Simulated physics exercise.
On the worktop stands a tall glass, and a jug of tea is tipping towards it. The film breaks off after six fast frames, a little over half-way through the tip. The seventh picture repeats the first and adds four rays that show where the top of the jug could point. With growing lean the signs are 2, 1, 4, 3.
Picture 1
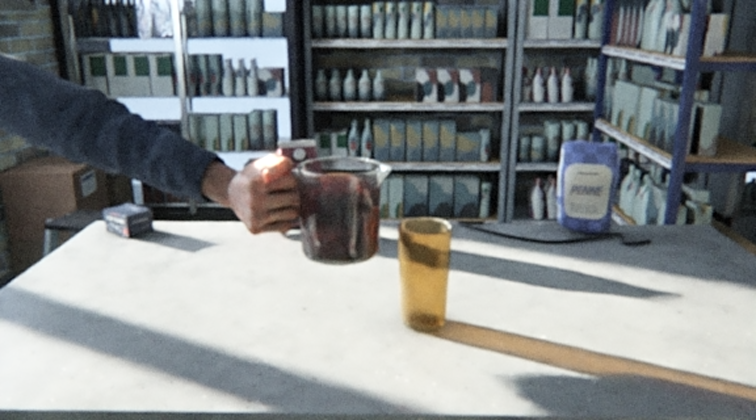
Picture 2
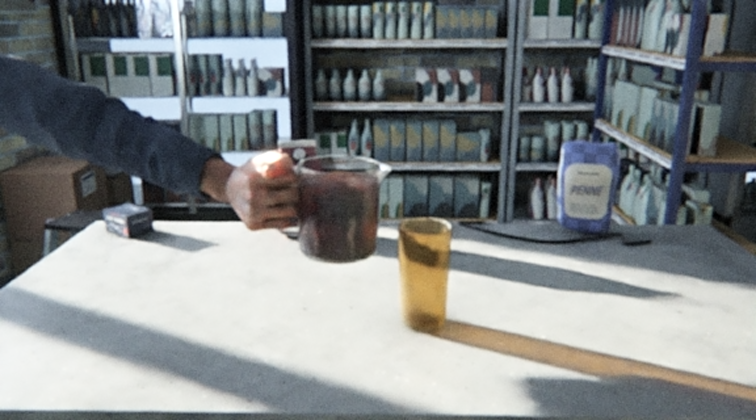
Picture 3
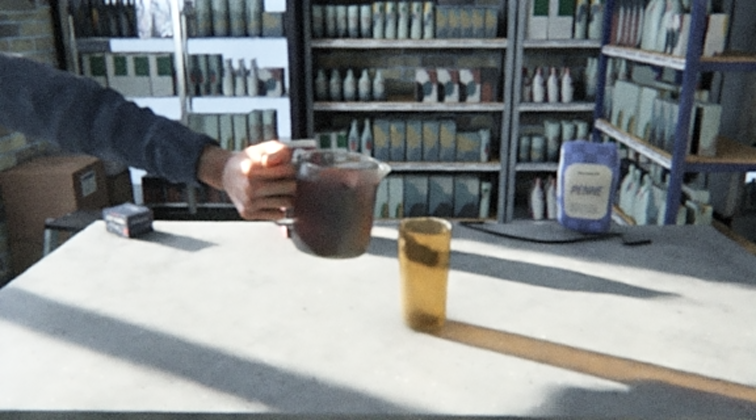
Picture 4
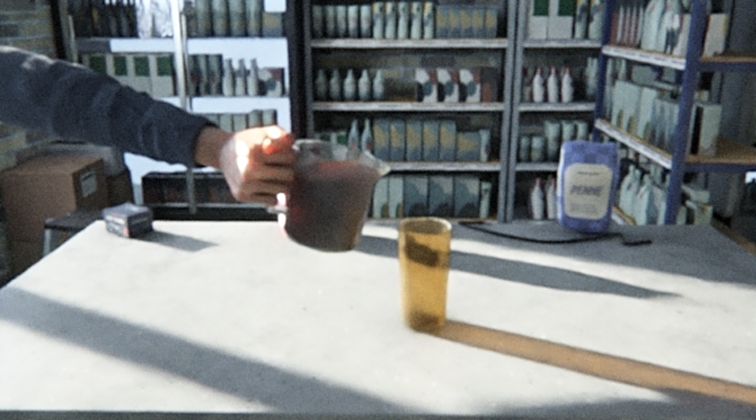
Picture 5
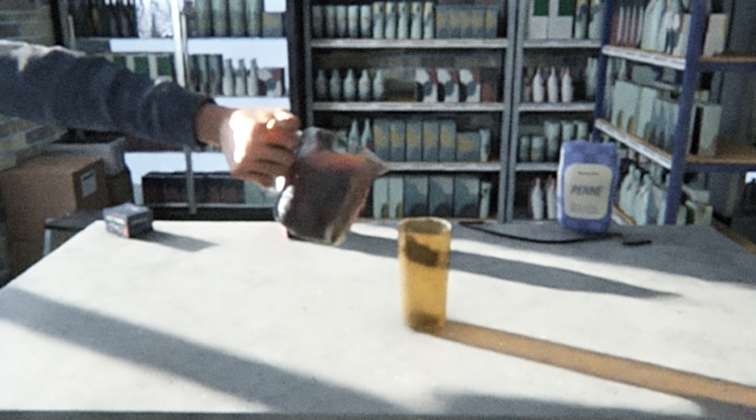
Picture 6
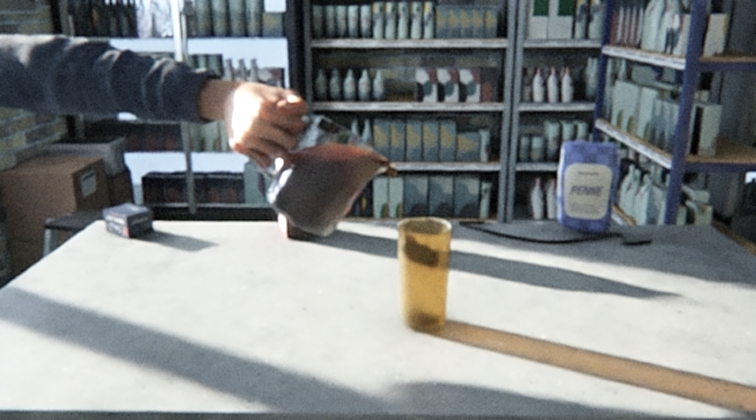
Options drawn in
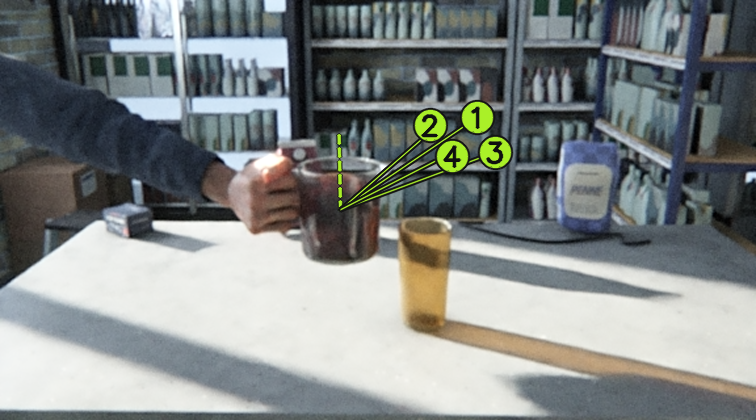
A jug of dark tea, held by a hand reaching in from the left, stayed upright at first, then tilted steadily rightward near a tall amber glass until tea just crossed its lip.
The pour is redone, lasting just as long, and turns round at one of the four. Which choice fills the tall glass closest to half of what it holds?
2 beats the others.
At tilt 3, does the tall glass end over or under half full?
Over.
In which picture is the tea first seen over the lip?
Picture 6.
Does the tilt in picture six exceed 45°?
No, it does not.
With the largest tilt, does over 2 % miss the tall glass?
Yes.
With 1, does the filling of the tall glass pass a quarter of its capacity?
Yes.
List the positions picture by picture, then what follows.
In the first frame, upright, lip at (390, 169); rim of the tall glass round (425, 226); nothing has left yet.
In the second frame, upright, lip at (390, 169); nothing has left yet.
In the third frame, tipped about 7°, lip at (389, 169); nothing has left yet.
In the fourth frame, tipped about 14°, lip at (389, 169); nothing has left yet.
In the fifth frame, tipped about 24°, lip at (389, 168); nothing has left yet.
In the sixth frame, tipped about 33°, lip at (388, 168); tea is over the lip, down to (393, 176).
In lime, 1 at (463, 126); 2 at (420, 140); 3 at (479, 158); 4 at (435, 161).
With 1, the tall glass ends with about 66 % of what it can hold.
With 2, the tall glass ends with about 46 % of what it can hold.
With 3, the tall glass ends with about 87 % of what it can hold; 13 % of the tea is spilt.
With 4, the tall glass ends with about 83 % of what it can hold; 3 % of the tea is spilt.
